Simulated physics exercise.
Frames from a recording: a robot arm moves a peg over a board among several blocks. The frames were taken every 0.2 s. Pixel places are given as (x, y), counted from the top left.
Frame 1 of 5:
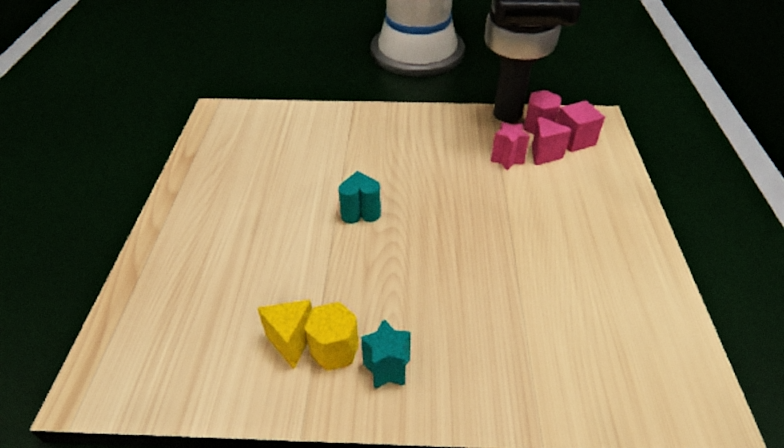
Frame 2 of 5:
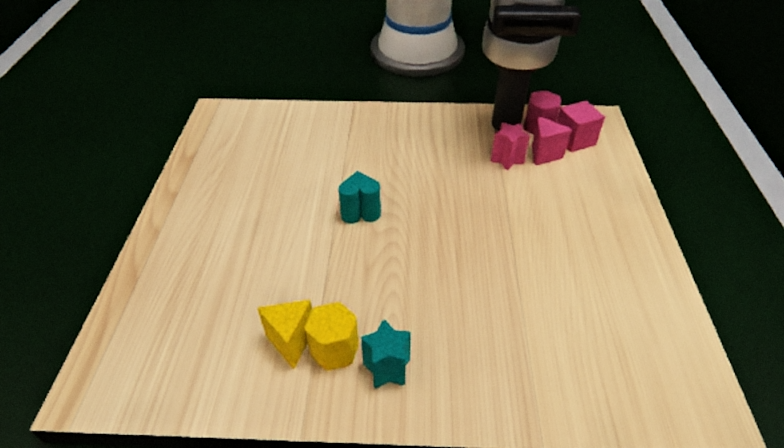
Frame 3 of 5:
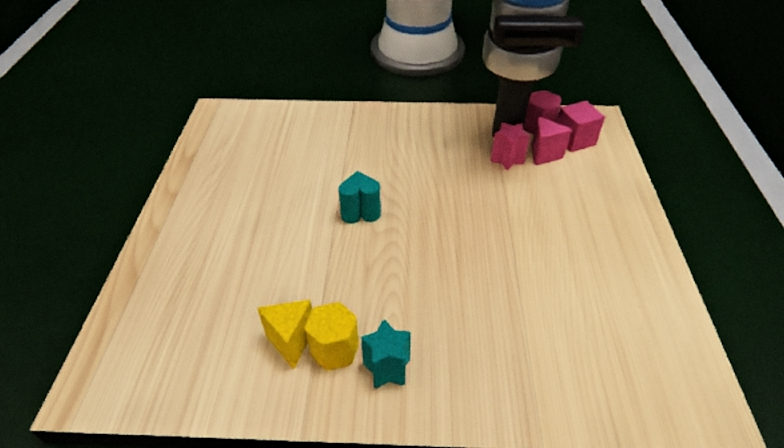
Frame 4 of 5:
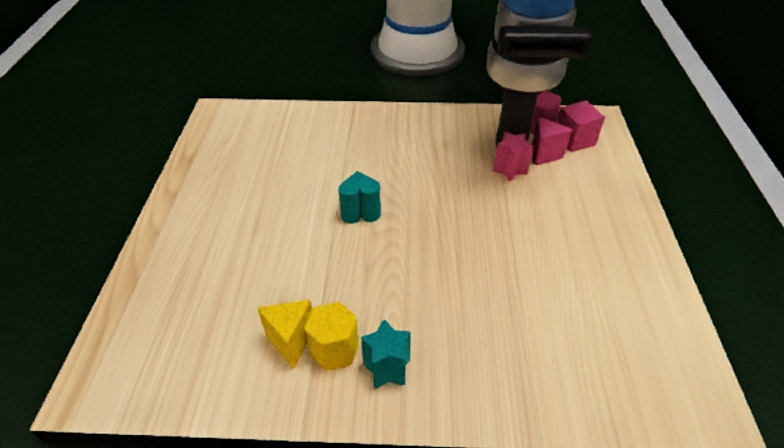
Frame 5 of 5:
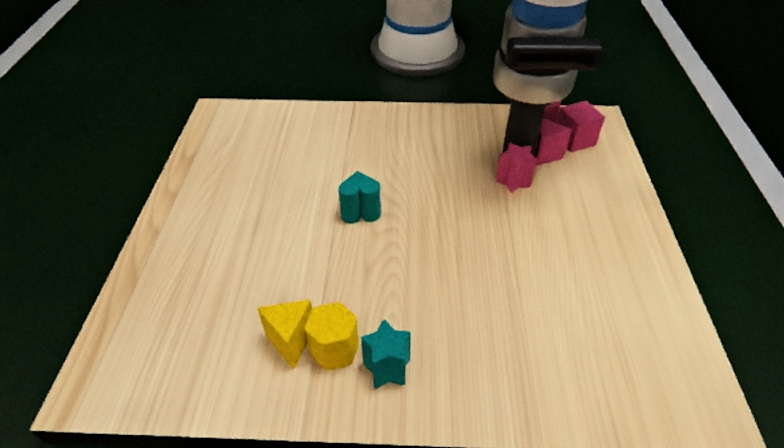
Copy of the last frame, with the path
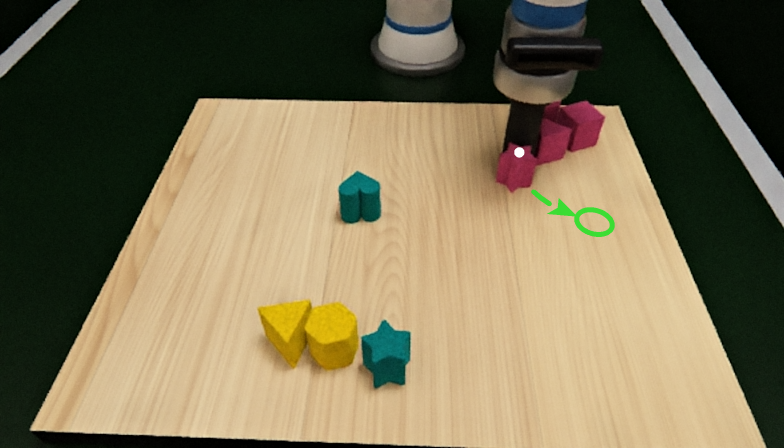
A robot arm with a dark peg reaches over the far edge of a pale wooden board, seen from above and in front by a still camera. Four pink blocks cluster at the far right, a teal heart-shaped block sits left of centre, and two yellow blocks lie beside a teal star nearer the viewer. The peg moves slightly nearer, pushing the pink star a short way toward the viewer.
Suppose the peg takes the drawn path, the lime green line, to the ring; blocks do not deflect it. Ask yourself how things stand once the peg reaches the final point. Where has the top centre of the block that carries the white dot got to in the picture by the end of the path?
It sits at (523, 178).
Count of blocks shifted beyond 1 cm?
It's going to be one.
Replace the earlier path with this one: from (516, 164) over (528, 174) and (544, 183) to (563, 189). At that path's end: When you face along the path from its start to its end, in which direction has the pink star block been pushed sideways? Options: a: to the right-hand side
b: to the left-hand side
I choose a.
Path on the board, from (516, 164) over (529, 187) and (556, 208) to (594, 222); the dot is on the pink star block.
On the path given first. One third of the way, peg at (531, 180); pink star block at (522, 174), turned 25° clockwise.
Two thirds of the way, peg at (559, 201); pink star block at (523, 179), turned 50° clockwise.
At the end, peg at (597, 215); pink star block at (523, 179), turned 50° clockwise; pink triangular block in place.
